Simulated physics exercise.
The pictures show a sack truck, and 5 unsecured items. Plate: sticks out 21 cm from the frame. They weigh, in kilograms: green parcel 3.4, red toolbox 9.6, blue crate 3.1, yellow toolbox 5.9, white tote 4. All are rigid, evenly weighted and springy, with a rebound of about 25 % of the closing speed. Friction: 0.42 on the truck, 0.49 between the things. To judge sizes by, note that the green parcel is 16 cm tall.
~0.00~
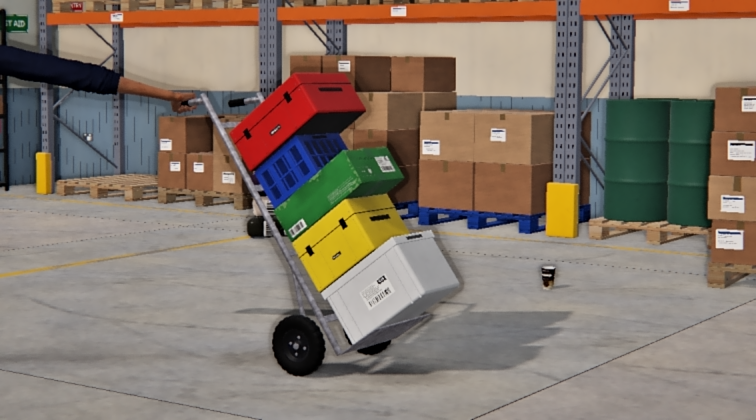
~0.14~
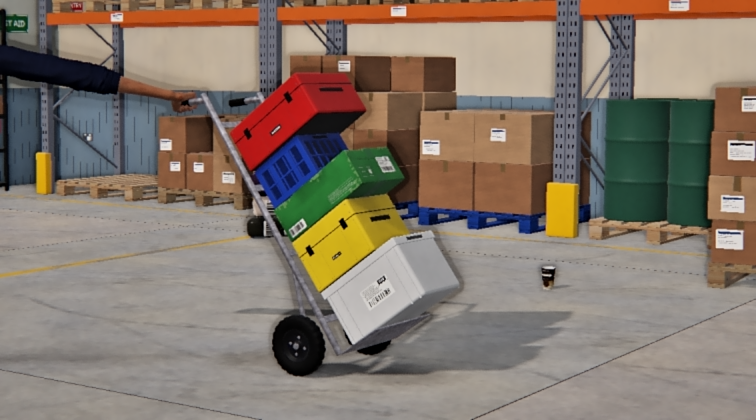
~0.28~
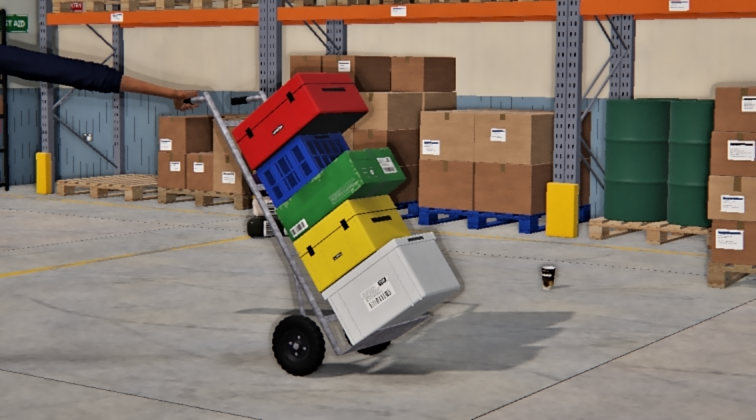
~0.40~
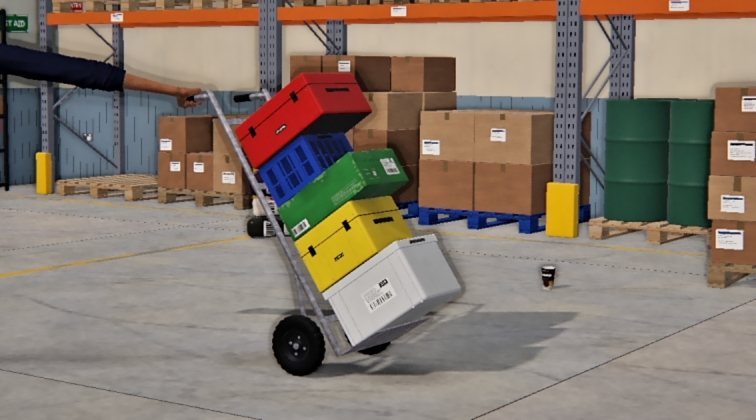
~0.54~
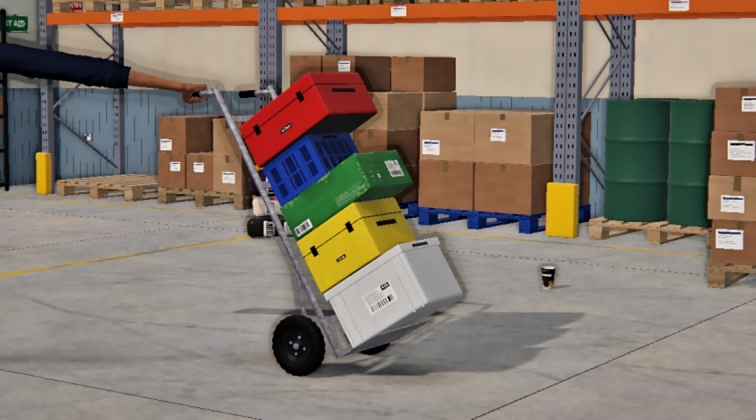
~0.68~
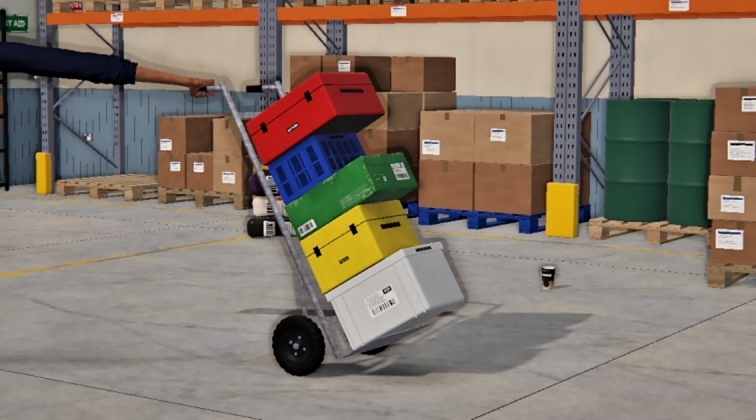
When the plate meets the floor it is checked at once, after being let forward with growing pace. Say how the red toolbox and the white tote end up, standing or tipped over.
Result: The red toolbox goes down; the white tote does not go down.
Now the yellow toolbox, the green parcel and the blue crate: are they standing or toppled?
Outcome noted - the yellow toolbox survives without falling, the green parcel ends up fallen, the blue crate ends up fallen.
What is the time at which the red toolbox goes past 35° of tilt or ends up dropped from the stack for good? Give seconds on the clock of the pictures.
Near 2.0 s.
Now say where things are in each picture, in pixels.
In the first picture, 35° short of upright; red toolbox (298, 122); white tote (392, 289).
In the second picture, 35° short of upright; yellow toolbox (354, 243); green parcel (339, 195).
In the third picture, 34° short of upright; blue crate (309, 170); yellow toolbox (354, 243).
In the fourth picture, 33° short of upright; green parcel (343, 195); blue crate (311, 170).
In the fifth picture, 31° short of upright; yellow toolbox (358, 245); green parcel (346, 196).
In the sixth picture, 29° short of upright; red toolbox (316, 119); white tote (396, 297).
Around 1.78 s, truck upright; red toolbox tipped 12° against what carries it near (439, 141); white tote tipped 4° against what carries it near (409, 342); blue crate tipped 12° against what carries it.
Around 2.38 s, truck upright; red toolbox now dropped from the stack; white tote tipped 4° against what carries it near (409, 342); blue crate on its side.
Around 2.88 s, truck upright; blue crate now dropped from the stack; white tote tipped 4° against what carries it near (409, 342); green parcel tipped 55° against what carries it.
Around 3.38 s, truck upright; green parcel now dropped from the stack; white tote tipped 4° against what carries it near (410, 342); yellow toolbox tipped 4° against what carries it.
Finally (4.9 s), dropped from the stack and tipped over, green parcel, red toolbox and blue crate; the other 2 still in place (within 10 cm). Final places as that camera would see them, red toolbox near (577, 380), white tote near (410, 342).
